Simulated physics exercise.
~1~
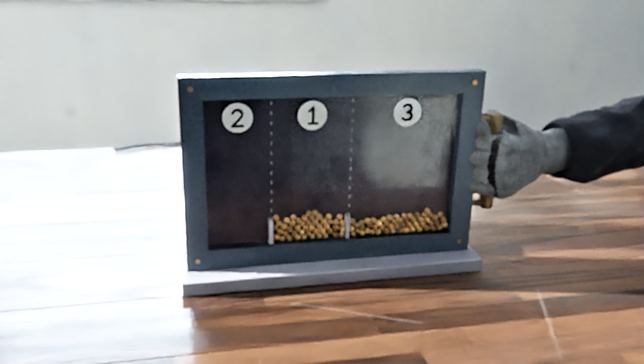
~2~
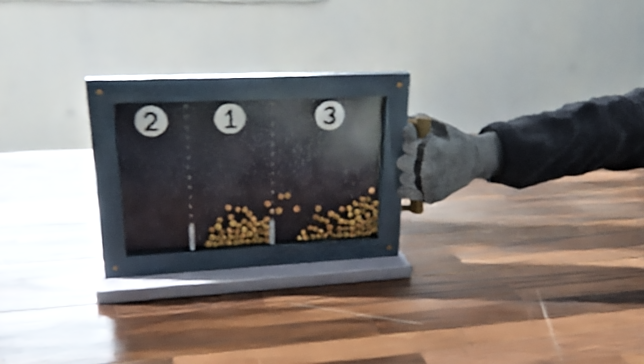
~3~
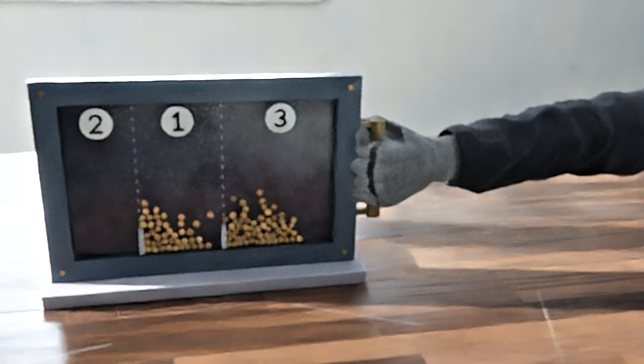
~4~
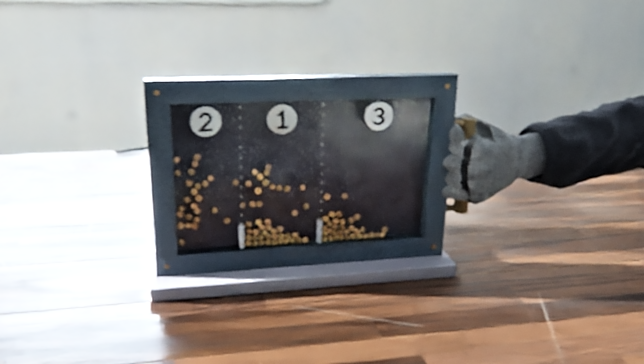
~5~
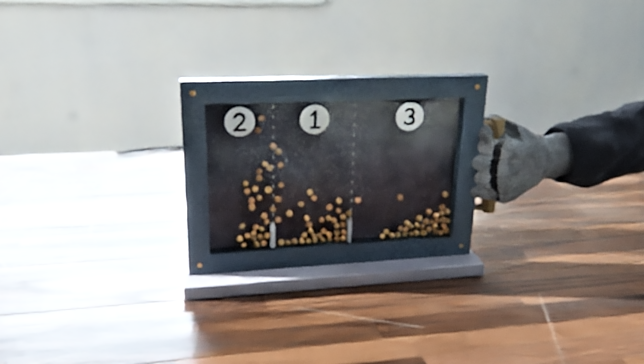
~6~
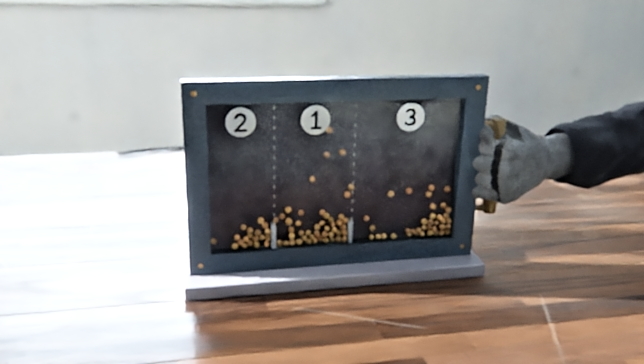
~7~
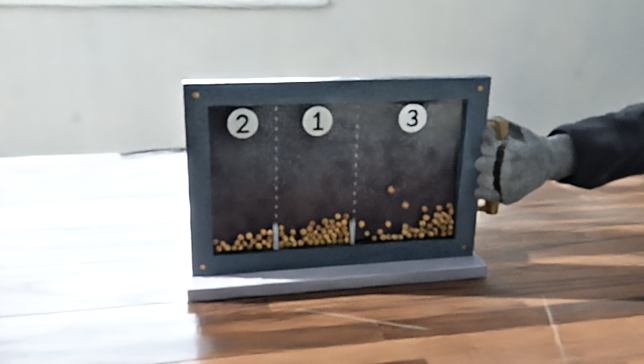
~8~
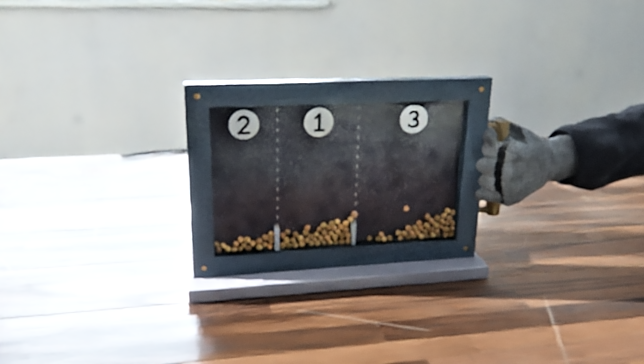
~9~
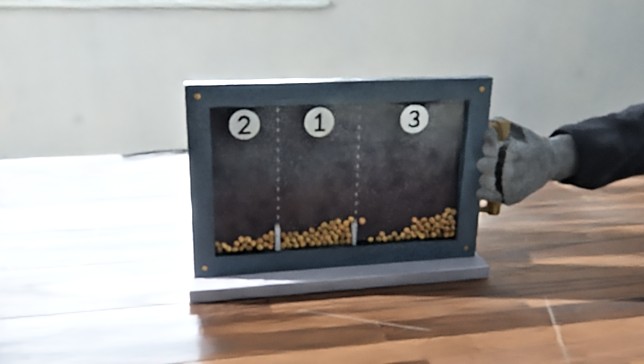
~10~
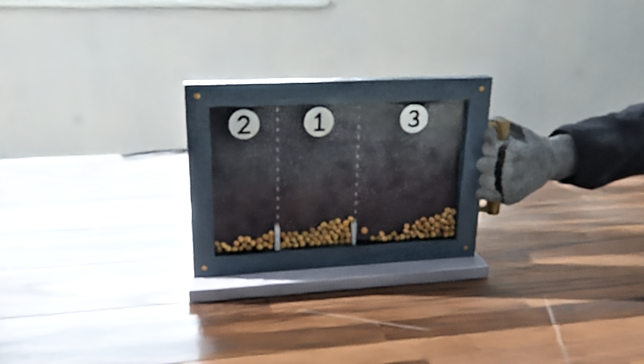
Small wooden beads flew up and spilled over the low dividers as a gloved hand slid their upright, clear-fronted tray left along the table and back right, then they settled across all three numbered strips, with the fewest in the left one.
